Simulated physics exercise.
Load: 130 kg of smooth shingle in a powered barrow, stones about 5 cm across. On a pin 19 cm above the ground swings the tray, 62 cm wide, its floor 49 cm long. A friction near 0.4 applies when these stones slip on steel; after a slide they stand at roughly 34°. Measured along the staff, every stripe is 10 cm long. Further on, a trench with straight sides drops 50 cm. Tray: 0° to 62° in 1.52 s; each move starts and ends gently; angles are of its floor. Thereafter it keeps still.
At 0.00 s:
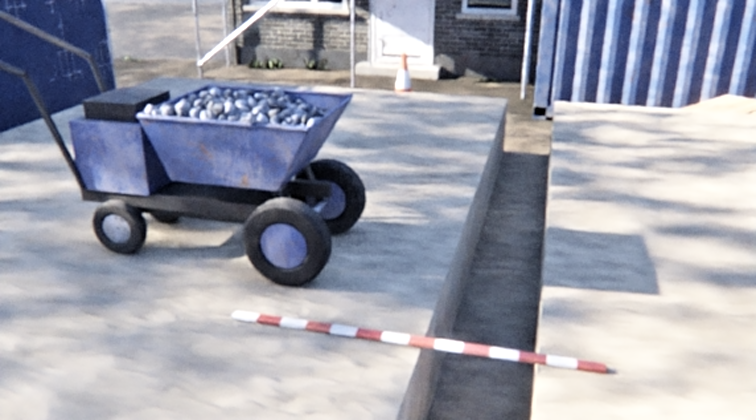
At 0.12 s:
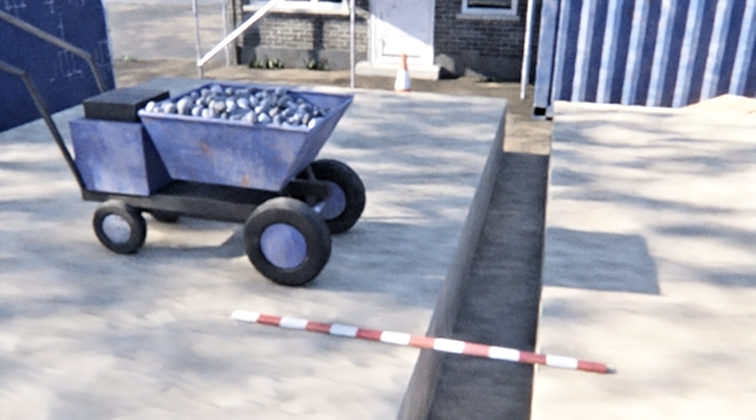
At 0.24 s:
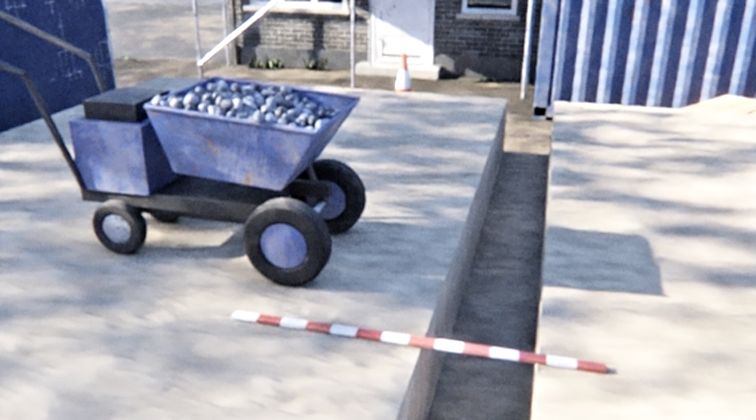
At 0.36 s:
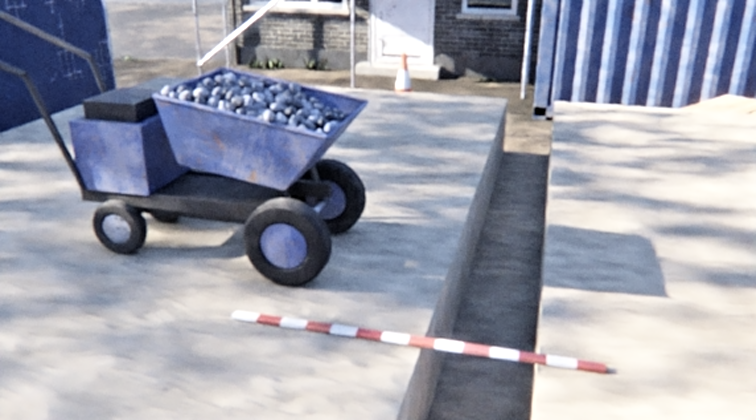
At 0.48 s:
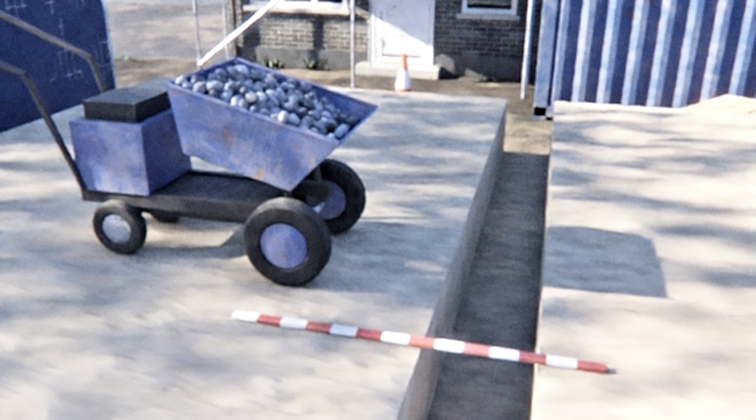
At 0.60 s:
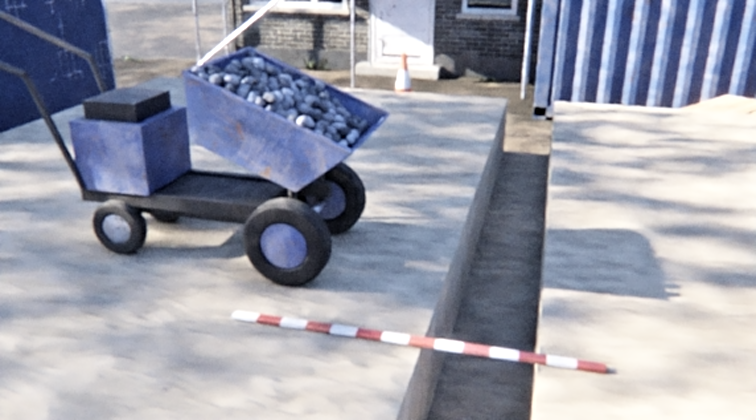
A blue cart heaped with grey stones stands at the left of a sunlit concrete yard, seen from slightly above by a still camera. A red-and-white staff lies across the edge of a straight trench to its right, with a blue container, a brick building and an orange-and-white cone behind. The cart's tray slowly tilts down to the right, its left end rising, while the wheels stay put.
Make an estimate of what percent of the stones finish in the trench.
About 66 percent.
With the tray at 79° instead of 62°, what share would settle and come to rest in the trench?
About 95%.
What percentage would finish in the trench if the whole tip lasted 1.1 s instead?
Then roughly 65 percent.
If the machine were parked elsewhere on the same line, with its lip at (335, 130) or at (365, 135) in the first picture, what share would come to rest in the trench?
About 75 per cent first, then about 70 per cent.
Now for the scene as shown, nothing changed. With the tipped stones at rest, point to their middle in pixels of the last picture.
I'd point somewhere around (488, 364).
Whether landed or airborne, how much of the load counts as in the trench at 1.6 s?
Some 20 per cent of the load by that point.
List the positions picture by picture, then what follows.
Lip at (308, 130), floor tilted 0°, highest stones at (240, 98), in the first frame.
The tray is at 1°, its lip at (310, 130); the top of the load is at (233, 97); the stones move at 0.1 m/s on average, in the second frame.
The tray is at 4°, its lip at (317, 133); the top of the load is at (221, 90); the stones move at 0.3 m/s on average, in the third frame.
Lip at (327, 137), floor tilted 9°, highest stones at (230, 81); the stones move at 0.4 m/s on average, in the fourth frame.
The tray is at 15°, its lip at (339, 144); the top of the load is at (238, 73); the stones move at 0.5 m/s on average, in the fifth frame.
The tray is at 21°, its lip at (352, 153); the top of the load is at (246, 65); the stones move at 0.5 m/s on average, in the sixth frame.
After 1.1 s the floor is at 52°; 100 % in the tray; the foremost stones are at (414, 185).
After 1.6 s the floor is at 62°; 70 % in the tray, 8 % short of the trench, 22 % in the trench; the foremost stones are at (523, 374).
After 2.0 s the floor is at 62°; 49 % in the tray, 8 % short of the trench, 43 % in the trench; the foremost stones are at (529, 366).
After 3.9 s the floor is at 62°; 24 % in the tray, 10 % short of the trench, 66 % in the trench; the foremost stones are at (529, 369).
